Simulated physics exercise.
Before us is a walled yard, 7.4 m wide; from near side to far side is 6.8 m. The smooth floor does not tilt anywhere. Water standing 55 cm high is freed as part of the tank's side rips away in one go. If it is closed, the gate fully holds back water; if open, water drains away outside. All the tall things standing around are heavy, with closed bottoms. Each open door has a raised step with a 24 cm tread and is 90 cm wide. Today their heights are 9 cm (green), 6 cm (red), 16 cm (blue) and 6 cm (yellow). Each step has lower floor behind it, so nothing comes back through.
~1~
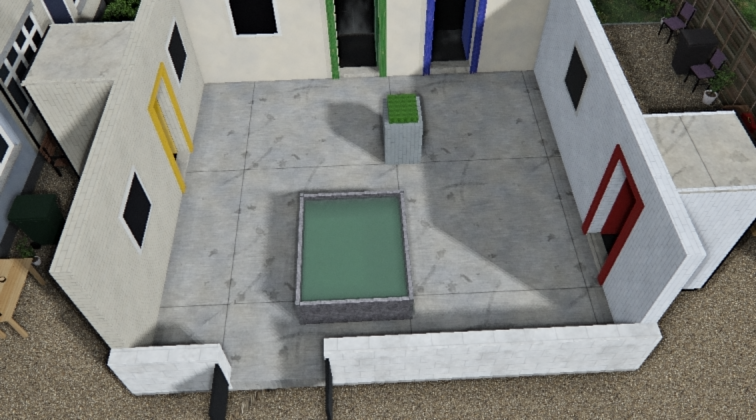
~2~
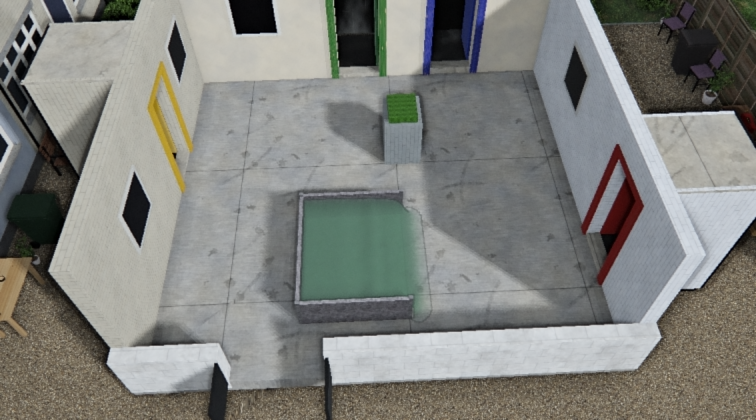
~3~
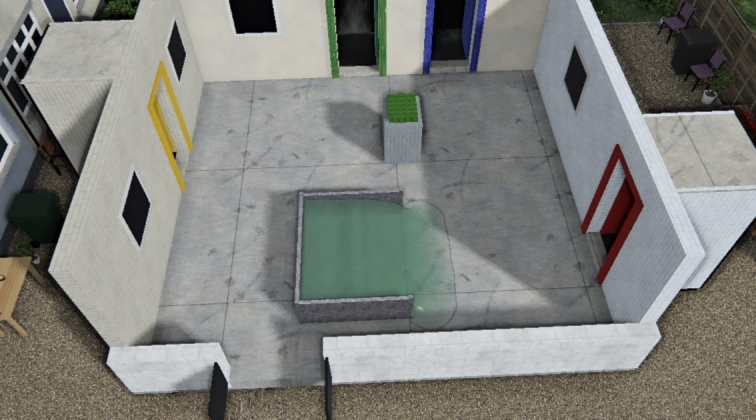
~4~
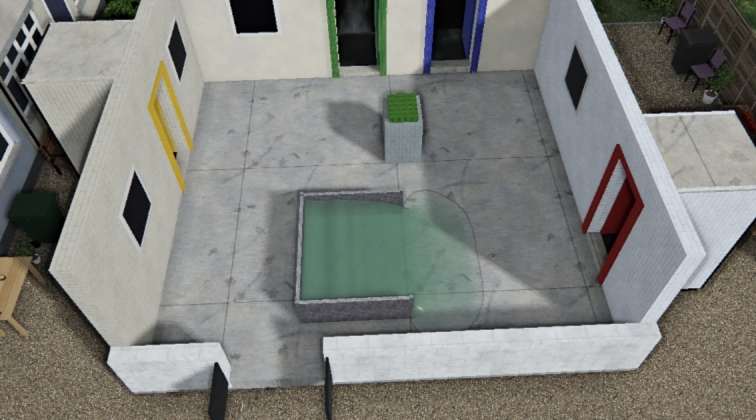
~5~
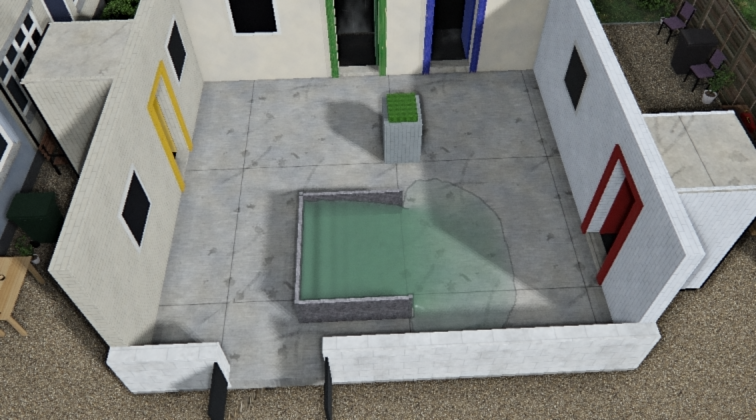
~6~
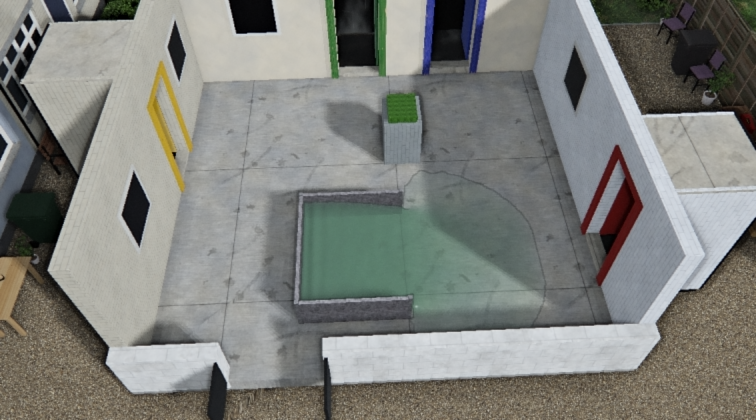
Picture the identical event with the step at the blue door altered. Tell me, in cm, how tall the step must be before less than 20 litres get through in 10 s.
It would have to be roughly 6.5 cm high.
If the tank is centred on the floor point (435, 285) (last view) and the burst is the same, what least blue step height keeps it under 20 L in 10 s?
In this case, 7.0 cm or so.
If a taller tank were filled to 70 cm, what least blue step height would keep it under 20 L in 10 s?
8.5 cm.
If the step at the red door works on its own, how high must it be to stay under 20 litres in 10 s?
Red: 24 cm.
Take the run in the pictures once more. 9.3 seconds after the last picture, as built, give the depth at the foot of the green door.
4.5 cm.
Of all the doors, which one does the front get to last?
Yellow, last of all.
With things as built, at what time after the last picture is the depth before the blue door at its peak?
Crest at t of about 6.0 s.
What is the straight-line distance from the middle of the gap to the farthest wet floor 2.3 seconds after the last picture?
About 5.8 m.
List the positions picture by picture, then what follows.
The first frame shows still water, 55 cm deep, in the tank at (353, 246); the blue door at (453, 36) is dry.
In the second frame, the front is at (426, 312), 0.3 m from the gap at (403, 255); 0.5 m2 of floor is wet, 55 cm left at the back.
In the third frame, the gap is at (403, 256), the front 0.8 m out at (450, 276); the back of the tank holds 55 cm.
In the fourth frame, the front is at (478, 297), 1.2 m from the gap at (404, 257); 2.9 m2 of floor is wet, 54 cm left at the back.
In the fifth frame, the front is at (510, 295), 1.7 m from the gap at (403, 257); 4.7 m2 of floor is wet, 47 cm left at the back.
In the sixth frame, the gap is at (403, 258), the front 2.3 m out at (541, 288); the back of the tank holds 47 cm; the blue door at (453, 36), 5.2 m from the gap, is still 3.3 m from the nearest water.
Then, 0.7 s after the last picture water covers 25 % of the floor, deepest (24 cm) near (583, 228); it has not reached the blue door.
Then, 2.3 s after the last picture water covers 35 % of the floor, deepest (24 cm) near (590, 253); it has not reached the blue door.
Then, 9.3 s after the last picture water covers 80 % of the floor, deepest (9 cm) near (218, 96); 7 cm at the blue door, 0 litres in over its 16 cm step.
At the blue door as built, the water peaked near 10 cm, 5.9 s after the last picture.
Run again over the same 10 s with other heights there, 30 litres in over 5.5 cm, 13 litres over 7 cm. The limit of 20 litres is kept from about 6.5 cm up.
